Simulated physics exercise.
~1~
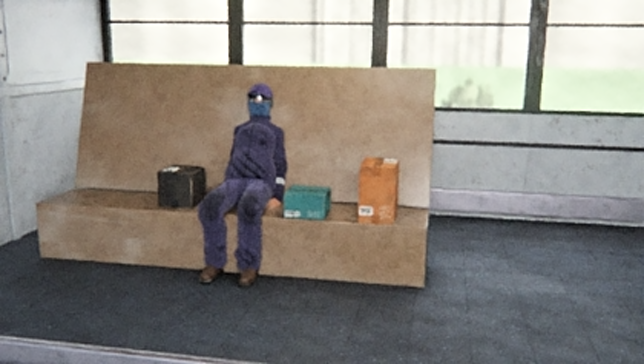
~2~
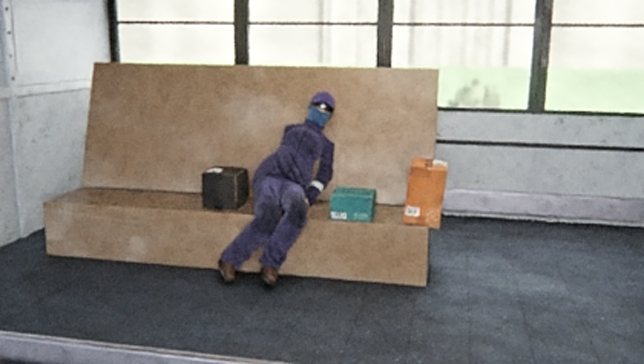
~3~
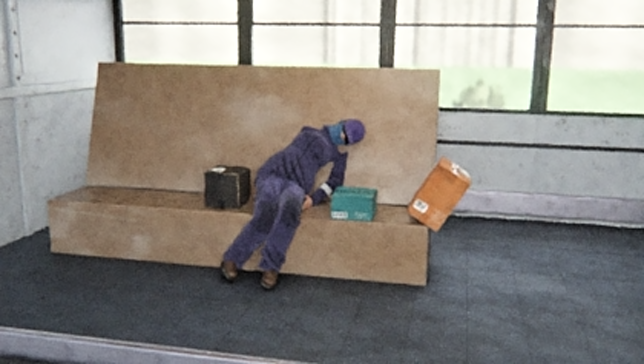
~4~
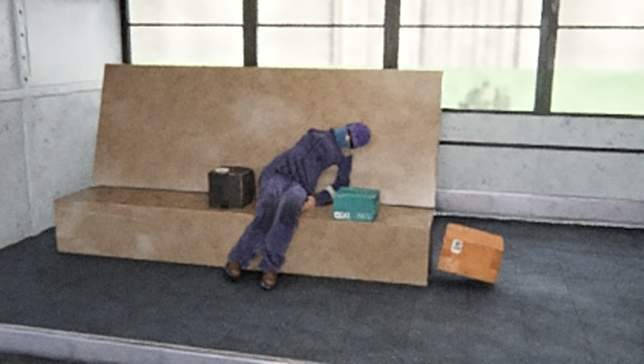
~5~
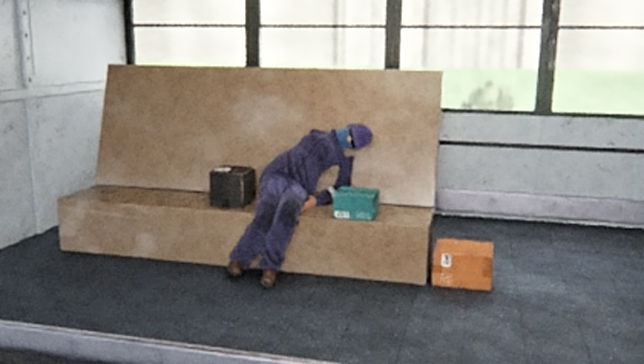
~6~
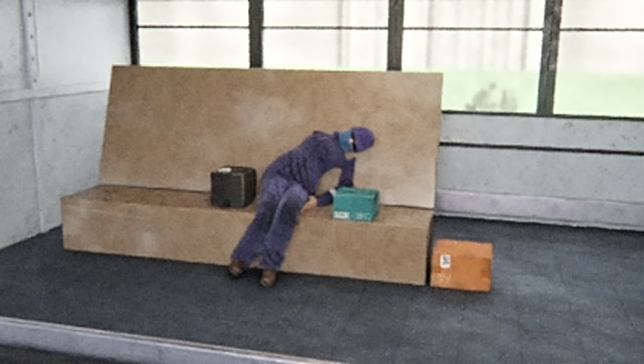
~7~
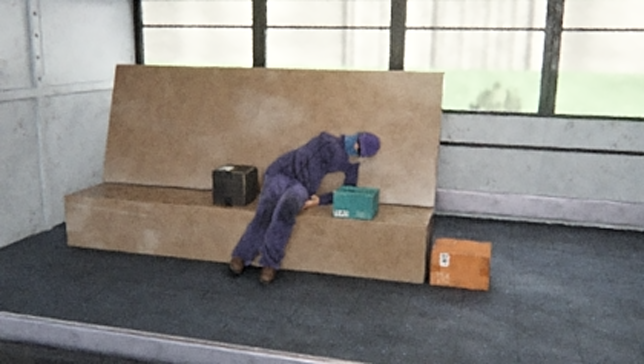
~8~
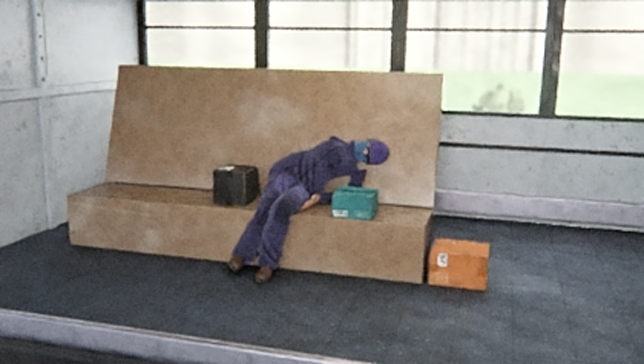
To begin with, a commuter in dark purple clothes and a cap sits upright on a long tan bench, with a black case on the left and a teal box and a taller orange pack on the right. All of the luggage slides to the right along the seat as the commuter tips the same way. The orange pack reaches the bench end, tilts over it and drops to the dark floor, landing on its side. The commuter slumps further over the teal box. At the end, the commuter still leans there, with the black and teal items on the seat.
